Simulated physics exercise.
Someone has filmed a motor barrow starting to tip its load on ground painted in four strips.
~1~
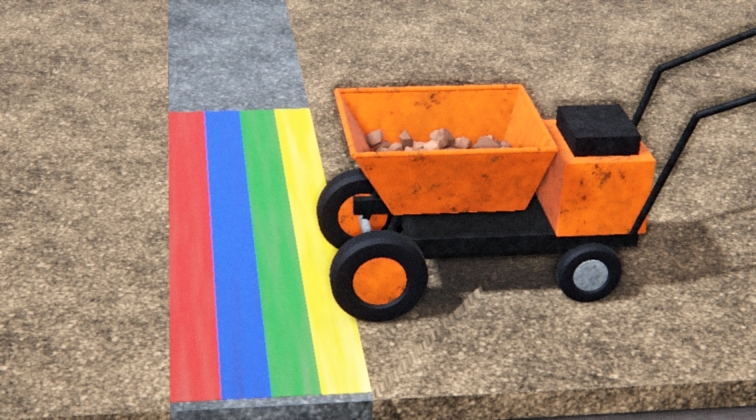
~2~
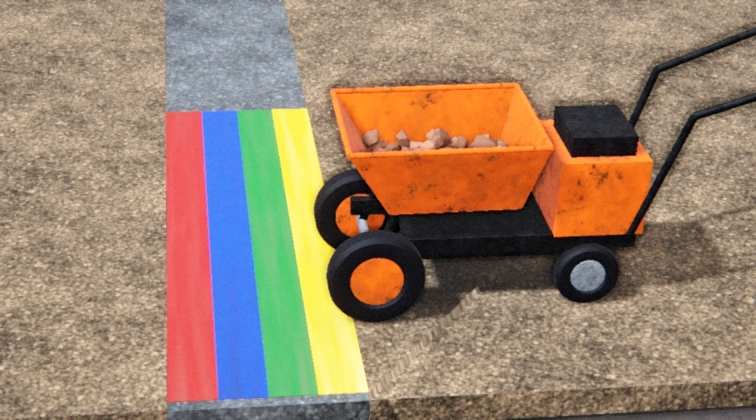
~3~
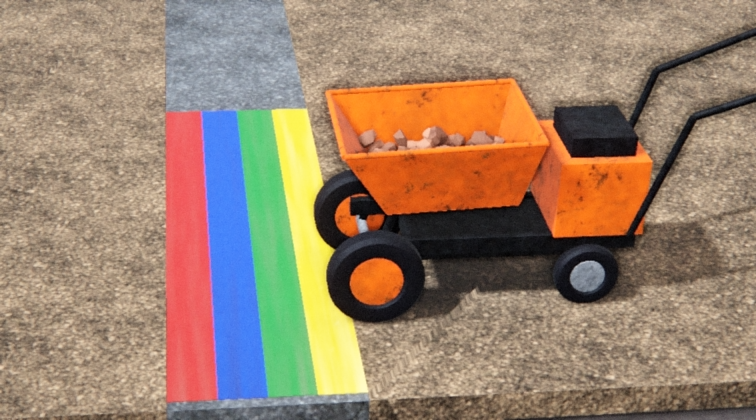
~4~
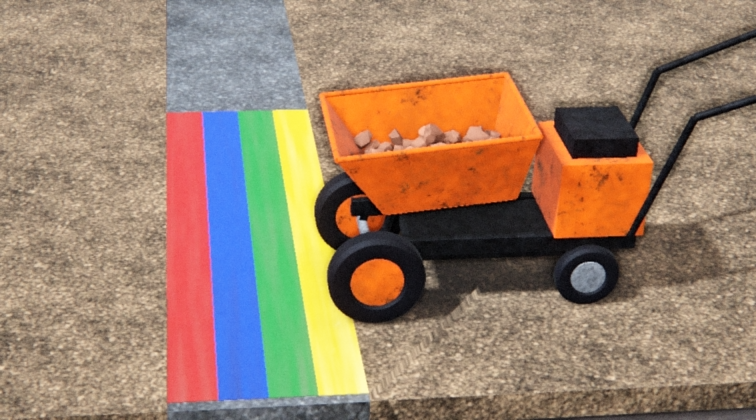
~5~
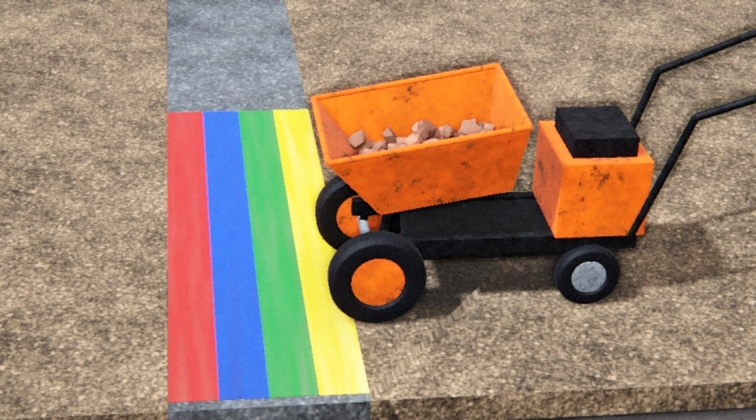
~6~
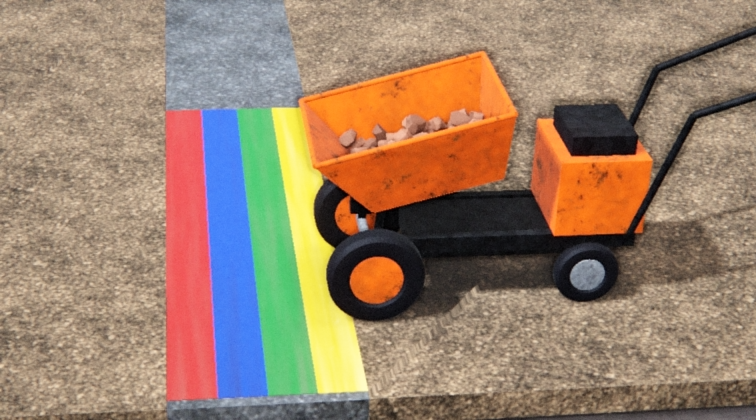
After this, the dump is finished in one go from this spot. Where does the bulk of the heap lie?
Most covered: The red band.
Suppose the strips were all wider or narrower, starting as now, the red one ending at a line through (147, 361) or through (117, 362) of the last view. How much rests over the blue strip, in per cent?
The first gives 30 %, the second 50 %.
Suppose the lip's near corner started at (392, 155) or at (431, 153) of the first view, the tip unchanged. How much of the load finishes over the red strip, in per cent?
About 30 and 20 per cent.
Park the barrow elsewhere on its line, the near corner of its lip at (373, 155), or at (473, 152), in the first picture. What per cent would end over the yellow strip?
Near 0 % and 40 %.
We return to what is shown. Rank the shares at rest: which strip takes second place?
It is the strip in blue.
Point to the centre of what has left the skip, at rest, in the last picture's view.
Around (184, 281).
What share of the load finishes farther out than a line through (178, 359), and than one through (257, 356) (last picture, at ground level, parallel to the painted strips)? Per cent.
First some 40, then 100 per cent.
Shortly afterwards, skip tipped steeply; the whole lot in the skip.
Next, skip tipped right over; all but a few in the skip; only a few over the blue strip; a little over the red strip.
Some moments later, skip tipped right over; near a quarter in the skip; near a quarter over the blue strip; near a third over the red strip; near a quarter off the paint.
In the end, skip tipped right over; only a few in the skip; none at all over the yellow strip; none at all over the green strip; near a quarter over the blue strip; near a third over the red strip; near a third off the paint.
